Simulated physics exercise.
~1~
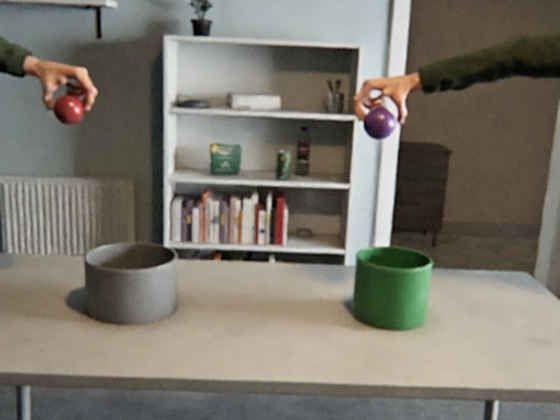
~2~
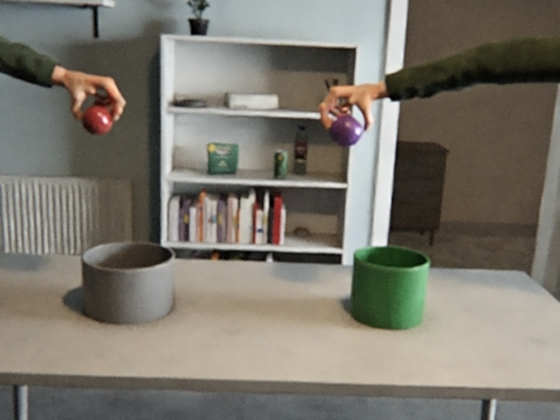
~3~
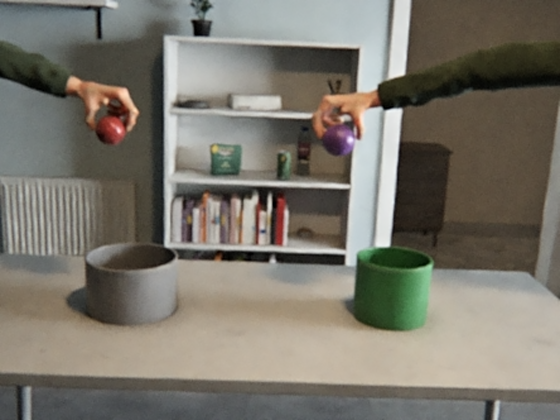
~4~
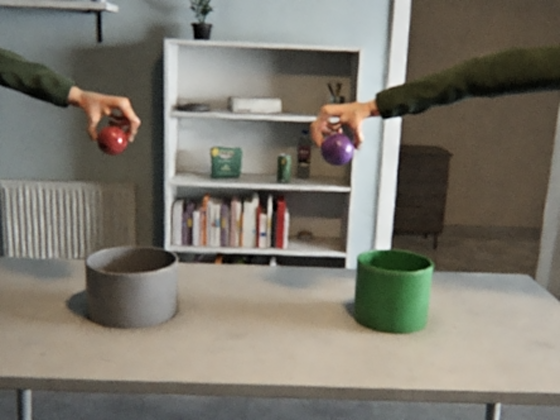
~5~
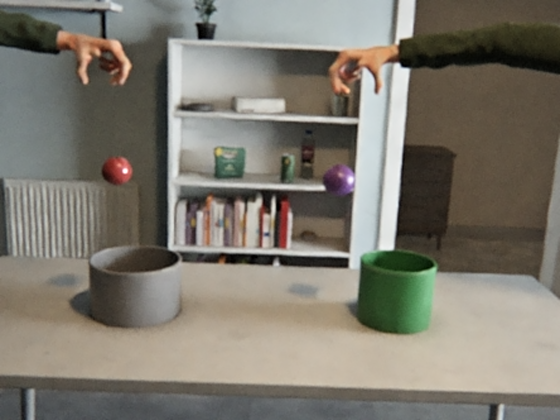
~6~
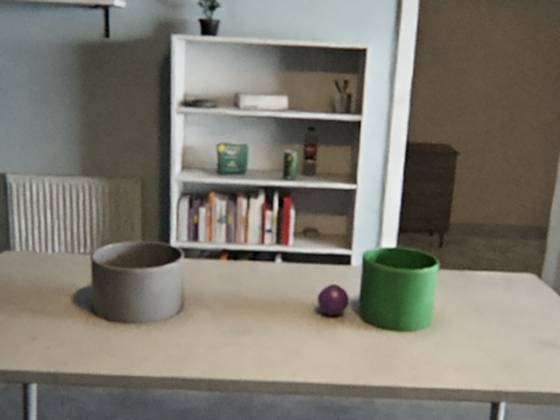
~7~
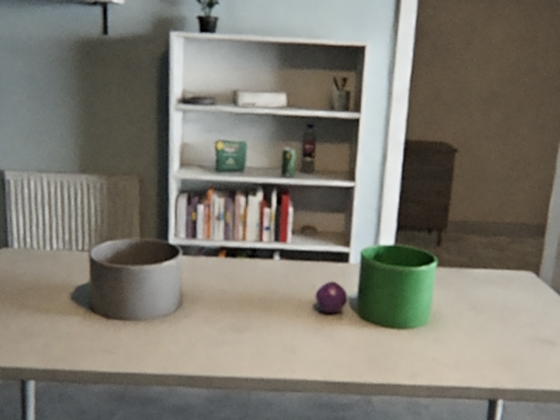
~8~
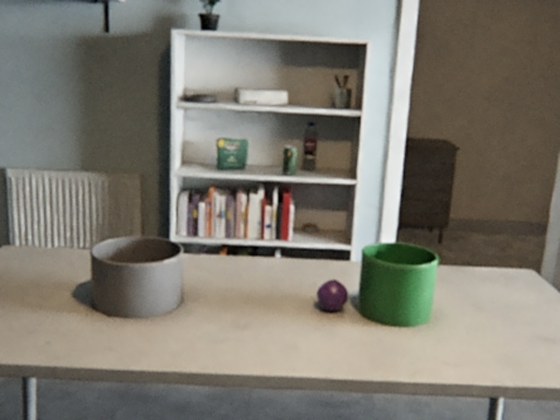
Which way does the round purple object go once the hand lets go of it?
It moves down, falling to the table just beside the green pot.
